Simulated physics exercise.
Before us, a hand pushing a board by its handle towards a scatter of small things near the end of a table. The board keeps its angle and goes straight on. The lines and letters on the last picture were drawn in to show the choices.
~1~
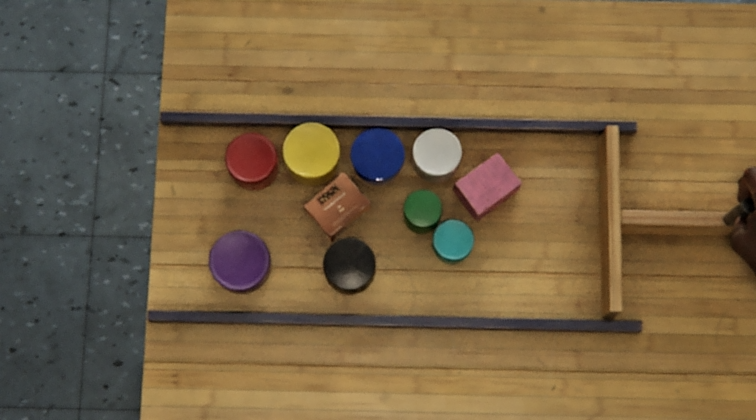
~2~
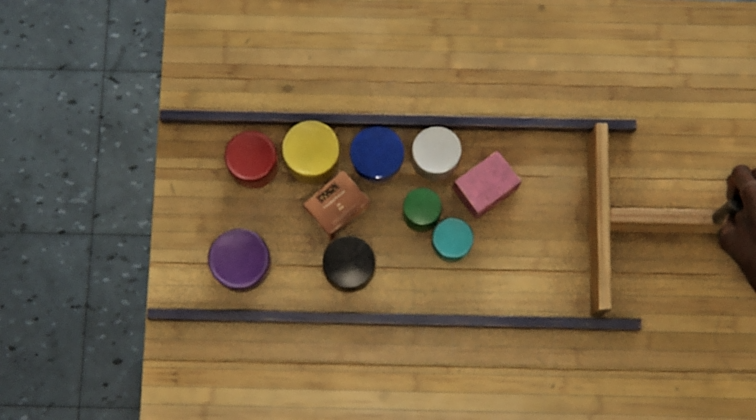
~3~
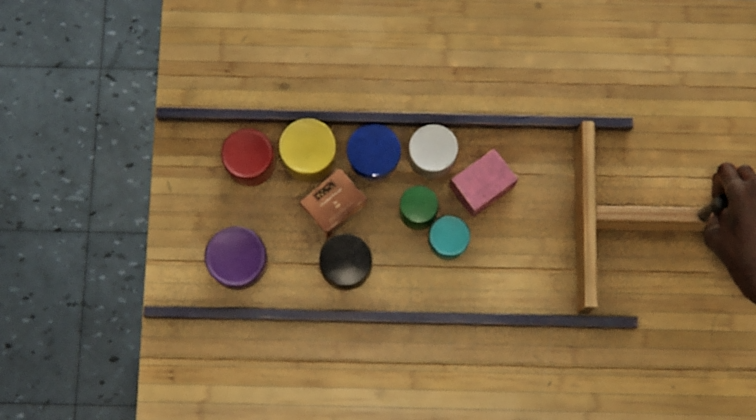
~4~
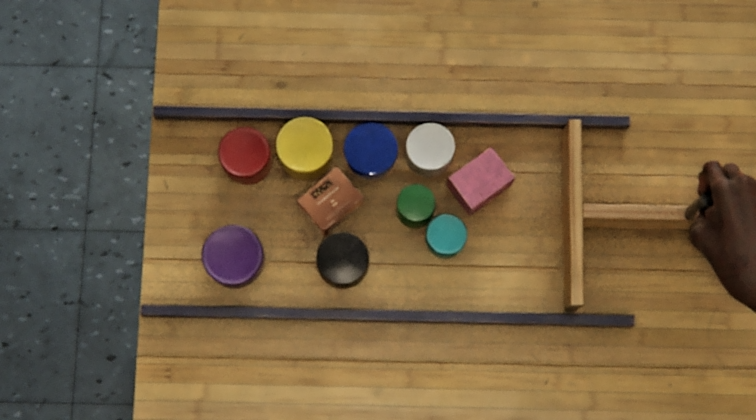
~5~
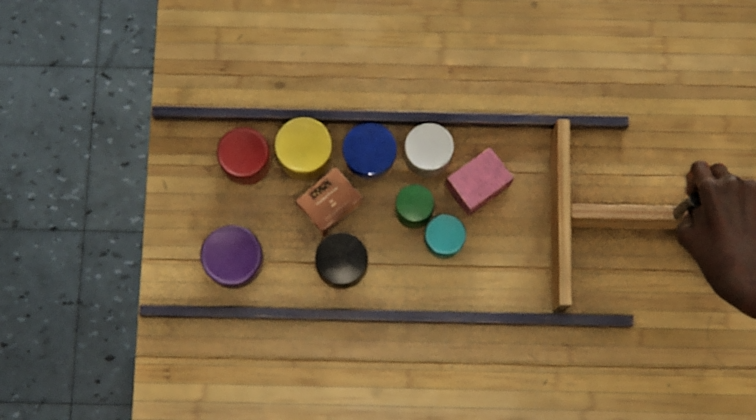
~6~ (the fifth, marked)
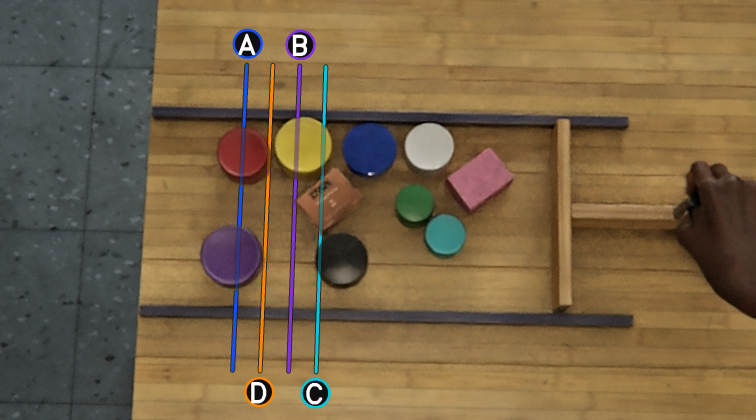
A wooden board, pushed by a hand on its handle, slides slowly left a short way between two dark rails. The scattered round containers, pink block and small brown box ahead stay untouched as the gap narrows.
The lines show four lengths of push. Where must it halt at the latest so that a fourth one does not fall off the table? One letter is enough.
A is the last line within the limit.
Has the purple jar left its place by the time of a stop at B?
Yes.
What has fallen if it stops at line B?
The red tub goes over.
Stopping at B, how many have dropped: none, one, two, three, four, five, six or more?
By then, one.
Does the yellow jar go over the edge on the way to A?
Yes.
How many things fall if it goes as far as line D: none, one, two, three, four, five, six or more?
By then, two.
On the marked copy, A at (240, 213); B at (294, 215); C at (321, 215); D at (267, 214).
Taking A. A third of the way, board (448, 208); white jar (409, 144); blue pot (359, 151).
Two thirds of the way, board (331, 206); red tub (154, 175); yellow jar (198, 143).
When it is over, board (241, 204); yellow jar over the edge; red tub over the edge; two fallen.
As for the rest, B is within the limit but short; C is within the limit but short; D is within the limit but short.
